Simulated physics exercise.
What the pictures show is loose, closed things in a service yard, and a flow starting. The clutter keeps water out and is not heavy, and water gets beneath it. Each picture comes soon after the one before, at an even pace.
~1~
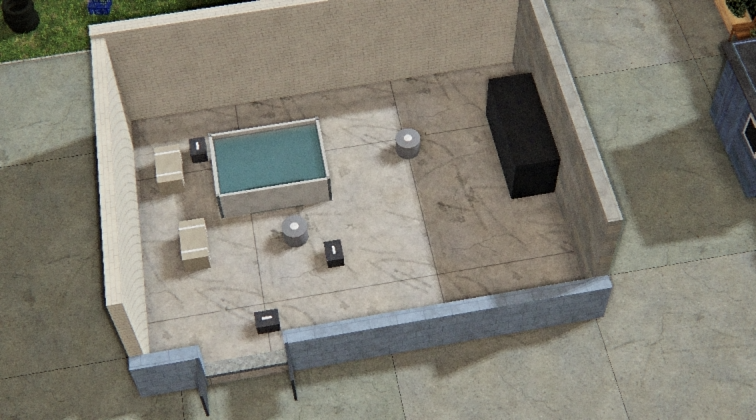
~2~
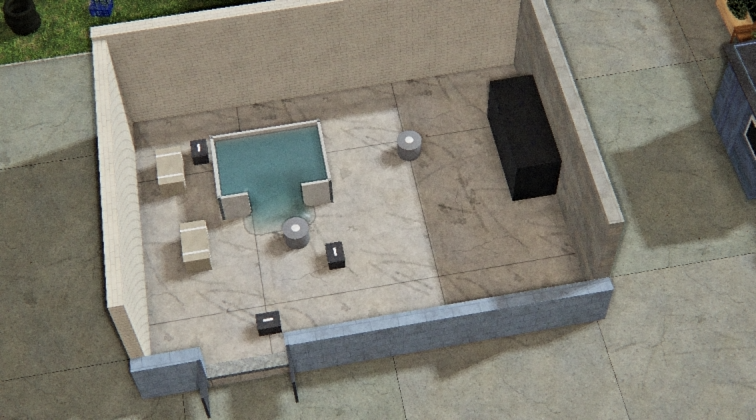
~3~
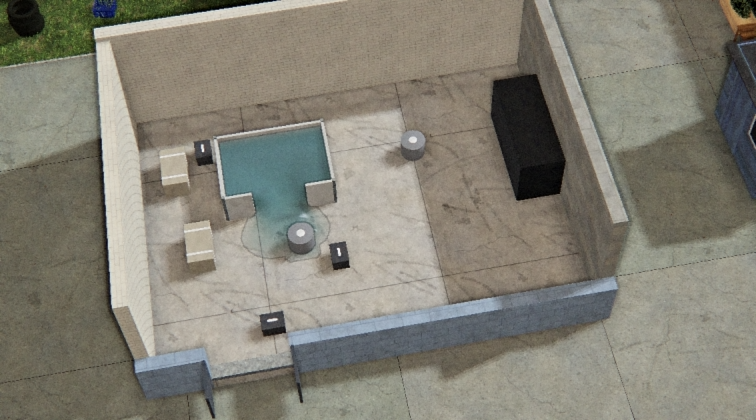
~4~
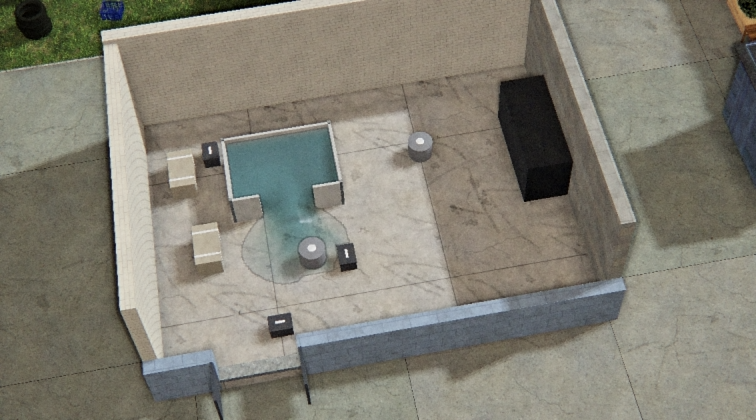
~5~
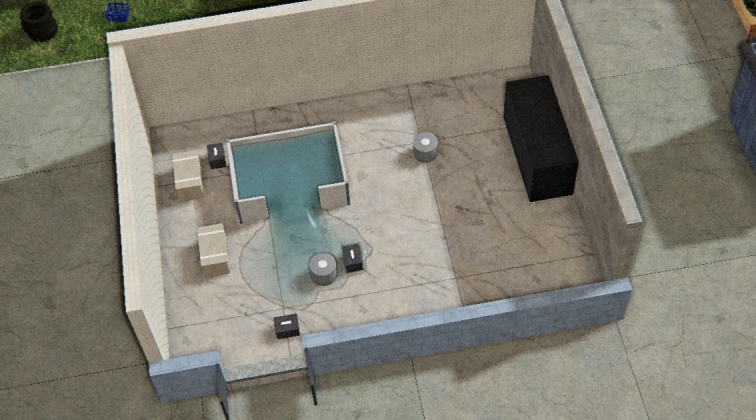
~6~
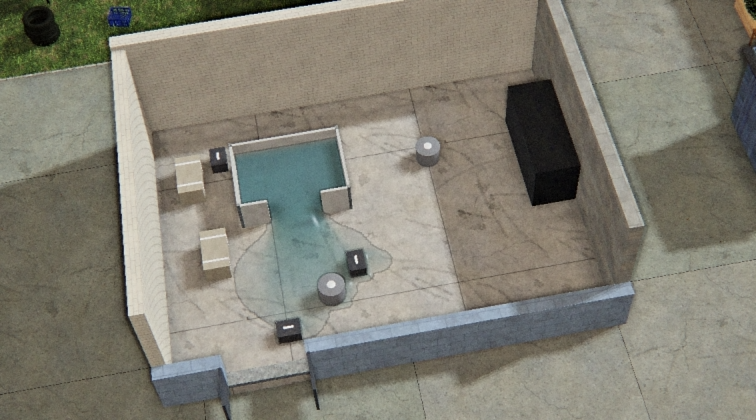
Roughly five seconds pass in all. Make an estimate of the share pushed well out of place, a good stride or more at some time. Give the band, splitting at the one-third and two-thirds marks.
I expect the share pushed well aside to be a third to two thirds.
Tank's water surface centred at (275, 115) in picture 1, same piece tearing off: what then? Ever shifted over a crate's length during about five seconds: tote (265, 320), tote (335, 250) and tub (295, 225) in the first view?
In order: Went well off, went well off, went well off.
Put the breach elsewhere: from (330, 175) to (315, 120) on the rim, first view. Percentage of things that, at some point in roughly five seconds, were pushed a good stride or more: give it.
10 % or thereabouts.
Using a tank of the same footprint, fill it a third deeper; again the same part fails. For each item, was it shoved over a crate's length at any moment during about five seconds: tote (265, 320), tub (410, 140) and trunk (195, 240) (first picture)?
Answers, in the order asked: Went past the threshold, stayed within the threshold, stayed within the threshold.
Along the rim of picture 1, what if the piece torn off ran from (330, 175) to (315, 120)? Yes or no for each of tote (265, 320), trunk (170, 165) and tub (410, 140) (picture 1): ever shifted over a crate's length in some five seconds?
Result per item - short of that distance / short of that distance / displaced that far.
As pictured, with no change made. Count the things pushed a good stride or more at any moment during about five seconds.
I count 3.
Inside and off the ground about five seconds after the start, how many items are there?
1.
A moment on, 2 of 7 are well off their spots; 0 afloat.
Next, 3 of 7 are well off their spots; 1 afloat.
Later, 3 of 7 are well off their spots; 0 afloat.
In the end, 3 of 7 are well off their spots, and 3 have been at some point; 1 afloat.
